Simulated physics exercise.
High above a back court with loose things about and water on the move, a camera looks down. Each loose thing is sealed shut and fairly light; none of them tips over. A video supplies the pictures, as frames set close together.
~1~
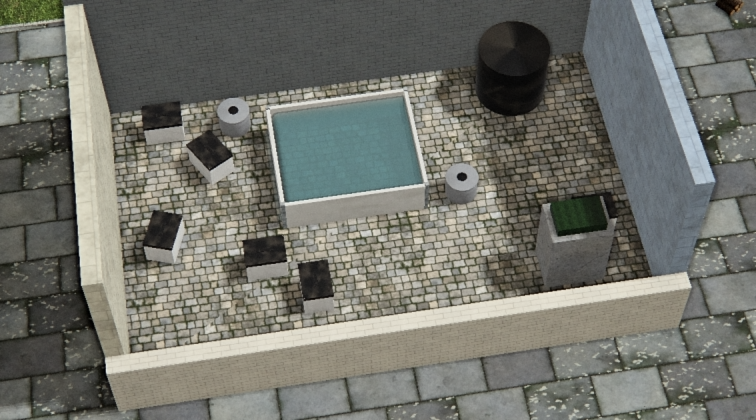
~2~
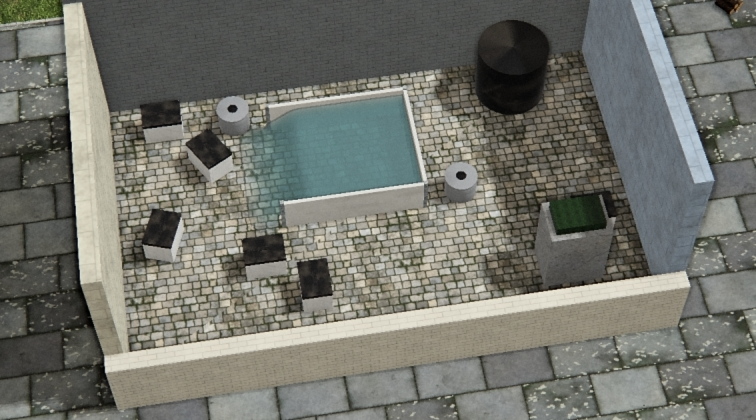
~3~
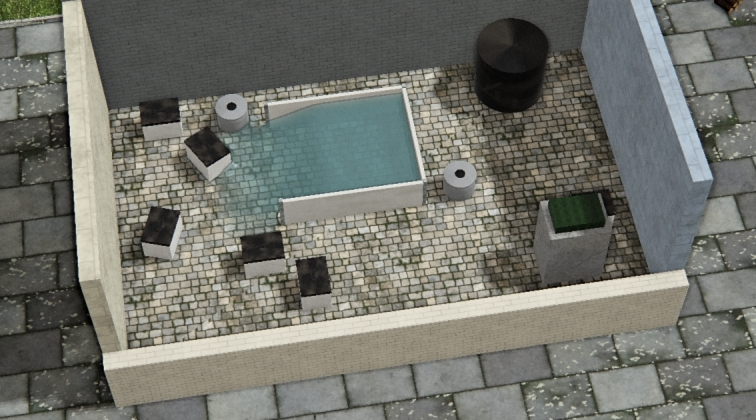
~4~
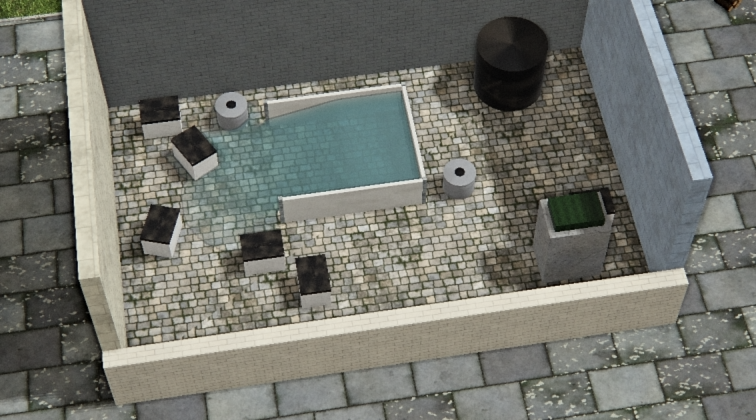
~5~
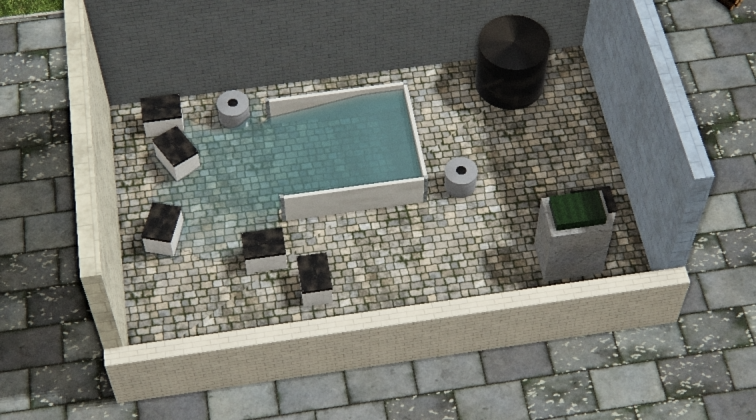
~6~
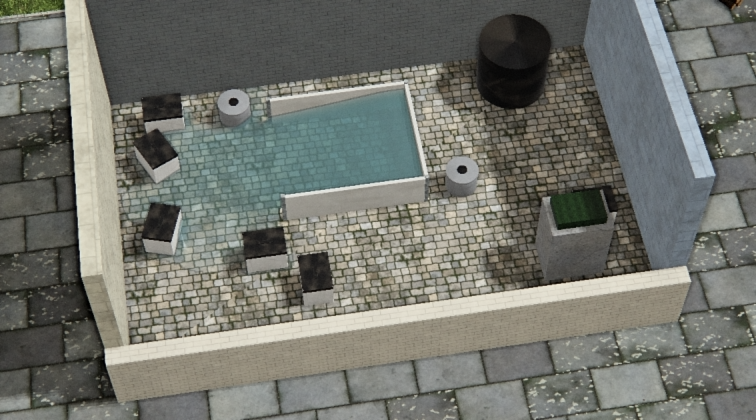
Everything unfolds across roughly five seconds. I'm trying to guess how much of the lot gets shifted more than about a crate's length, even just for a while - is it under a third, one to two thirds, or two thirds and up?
It stays in the middle third.
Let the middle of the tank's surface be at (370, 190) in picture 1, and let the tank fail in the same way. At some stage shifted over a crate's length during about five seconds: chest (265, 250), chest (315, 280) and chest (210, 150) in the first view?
Item one travelled far enough, item two travelled far enough, item three travelled far enough.
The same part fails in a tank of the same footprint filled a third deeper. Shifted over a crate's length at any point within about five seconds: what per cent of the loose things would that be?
80 % or so.
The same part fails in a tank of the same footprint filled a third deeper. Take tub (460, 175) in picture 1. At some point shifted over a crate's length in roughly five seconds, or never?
Going by the pictures, I'd say it stopped short.
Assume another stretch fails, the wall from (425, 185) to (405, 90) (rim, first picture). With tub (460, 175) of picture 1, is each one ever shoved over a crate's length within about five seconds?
Verdict: It covered the distance.
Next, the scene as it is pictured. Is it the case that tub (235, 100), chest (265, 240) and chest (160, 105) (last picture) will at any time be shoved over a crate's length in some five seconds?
Taking them in turn, the first traveled far, the second stayed within range, and the third traveled far.
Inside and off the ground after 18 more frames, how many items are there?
The figure is 3.
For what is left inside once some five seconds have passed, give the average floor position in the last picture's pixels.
Near (348, 192).
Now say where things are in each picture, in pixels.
In the first frame, a chest at (209, 149) rests on the ground; a chest at (162, 229), on the bottom; 0 of 8 have shifted.
In the second frame, a chest at (209, 148) rests on the ground; a chest at (161, 227) rests on the ground; 0 of 8 have shifted.
In the third frame, a chest at (207, 145) rests on the ground; a chest at (160, 225) rests on the ground; 0 of 8 have shifted.
In the fourth frame, a chest at (193, 145) rests on the ground, close to its start; a chest at (160, 223) rests on the ground; 1 of 8 have shifted.
In the fifth frame, a chest at (175, 145), on the bottom, a stride from its start; a chest at (161, 221) rests on the ground; 1 of 8 have shifted.
In the sixth frame, a chest at (155, 148) rests on the ground, a stride from its start; a chest at (161, 221) rests on the ground; 1 of 8 have shifted.
A moment on, 1 of 8 are well off their spots; 1 afloat.
Next, 2 of 8 are well off their spots; 3 afloat.
Later, 3 of 8 are well off their spots; 3 afloat.
In the end, 5 of 8 are well off their spots, and 5 have been at some point; 3 afloat.
